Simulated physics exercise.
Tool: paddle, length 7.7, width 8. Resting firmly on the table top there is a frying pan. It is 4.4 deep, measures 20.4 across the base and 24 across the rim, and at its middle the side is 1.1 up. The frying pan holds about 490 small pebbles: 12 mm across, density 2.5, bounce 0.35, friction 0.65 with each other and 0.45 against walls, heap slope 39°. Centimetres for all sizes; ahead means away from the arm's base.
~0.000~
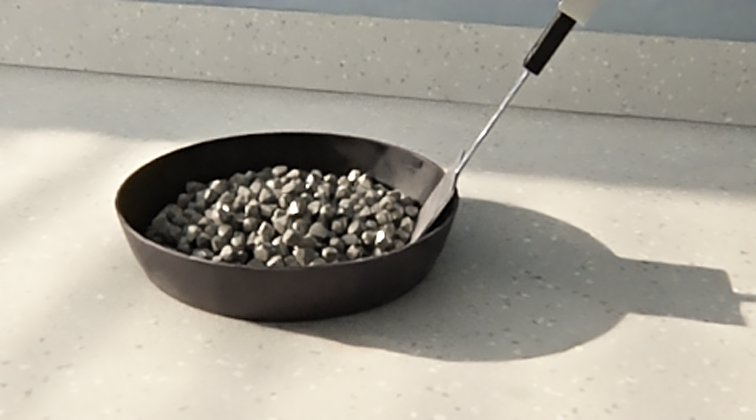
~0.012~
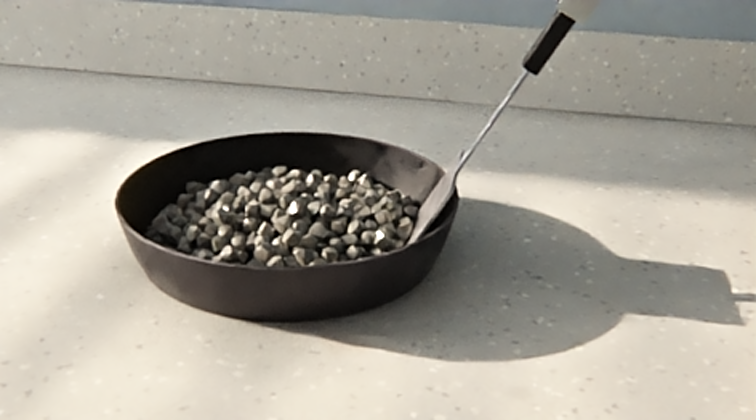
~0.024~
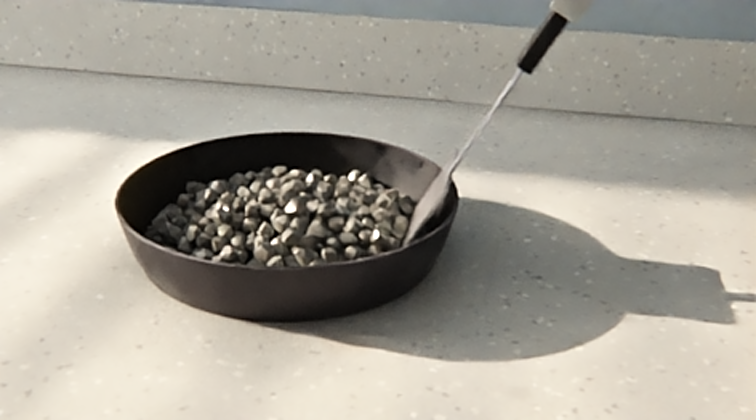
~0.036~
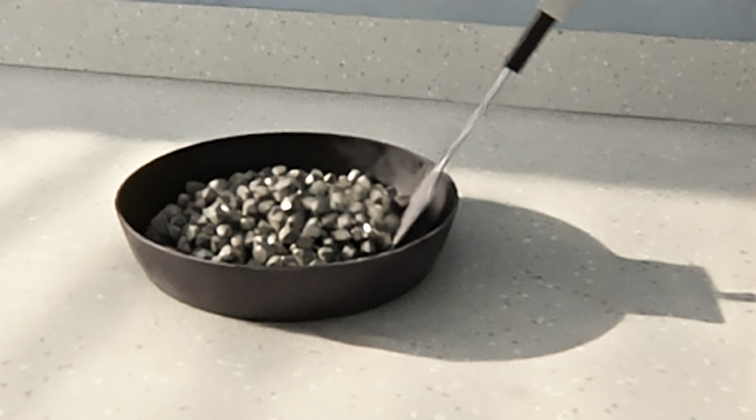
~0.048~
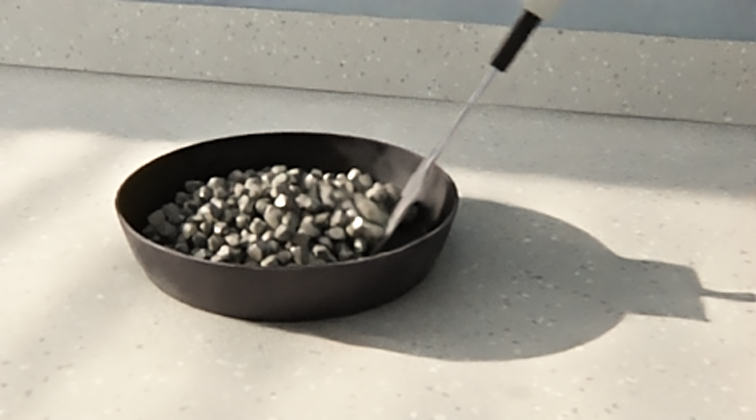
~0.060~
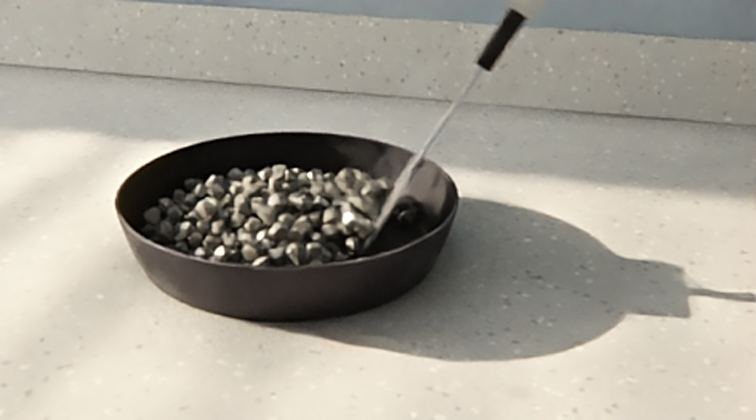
A spatula dipped into a dark round pan of small grey pebbles slid from the right edge toward the left, pushing the nearby pebbles along and leaving a bare patch behind it.
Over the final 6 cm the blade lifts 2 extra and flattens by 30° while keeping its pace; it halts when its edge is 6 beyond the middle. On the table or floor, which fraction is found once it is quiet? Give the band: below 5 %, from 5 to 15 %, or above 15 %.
Below 5 %.
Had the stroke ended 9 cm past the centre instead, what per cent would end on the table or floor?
Then roughly 10 percent would finish on the table or floor.
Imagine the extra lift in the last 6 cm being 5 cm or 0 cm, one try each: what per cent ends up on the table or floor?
Close to 10 and 0 percent respectively.
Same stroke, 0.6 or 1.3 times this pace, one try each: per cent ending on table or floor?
Estimates in order: 0 per cent, 10 per cent.
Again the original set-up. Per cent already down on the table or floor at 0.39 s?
I'd put it at around 2 per cent.
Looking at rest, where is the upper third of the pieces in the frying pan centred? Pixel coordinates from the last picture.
Centre: Roughly (198, 187).
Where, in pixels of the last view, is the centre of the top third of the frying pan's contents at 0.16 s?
The middle sits at approx. (243, 192).
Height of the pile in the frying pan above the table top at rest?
Peak at rest, approximately 6.0 centimetres.
By 0.11 s, sloping 61°, highest piece 7 above the table; 487 in the frying pan.
By 0.16 s, sloping 48°, highest piece 7 above the table; 487 in the frying pan.
By 0.39 s, sloping 31°, highest piece 6 above the table; 477 in the frying pan, 9 on the table or floor, 1 on the blade or in flight.
By 1.44 s, sloping 31°, highest piece 6 above the table; 477 in the frying pan, 10 on the table or floor.
Final count, 477 in the frying pan, 10 on the table or floor. That is 2 % on the table or floor.
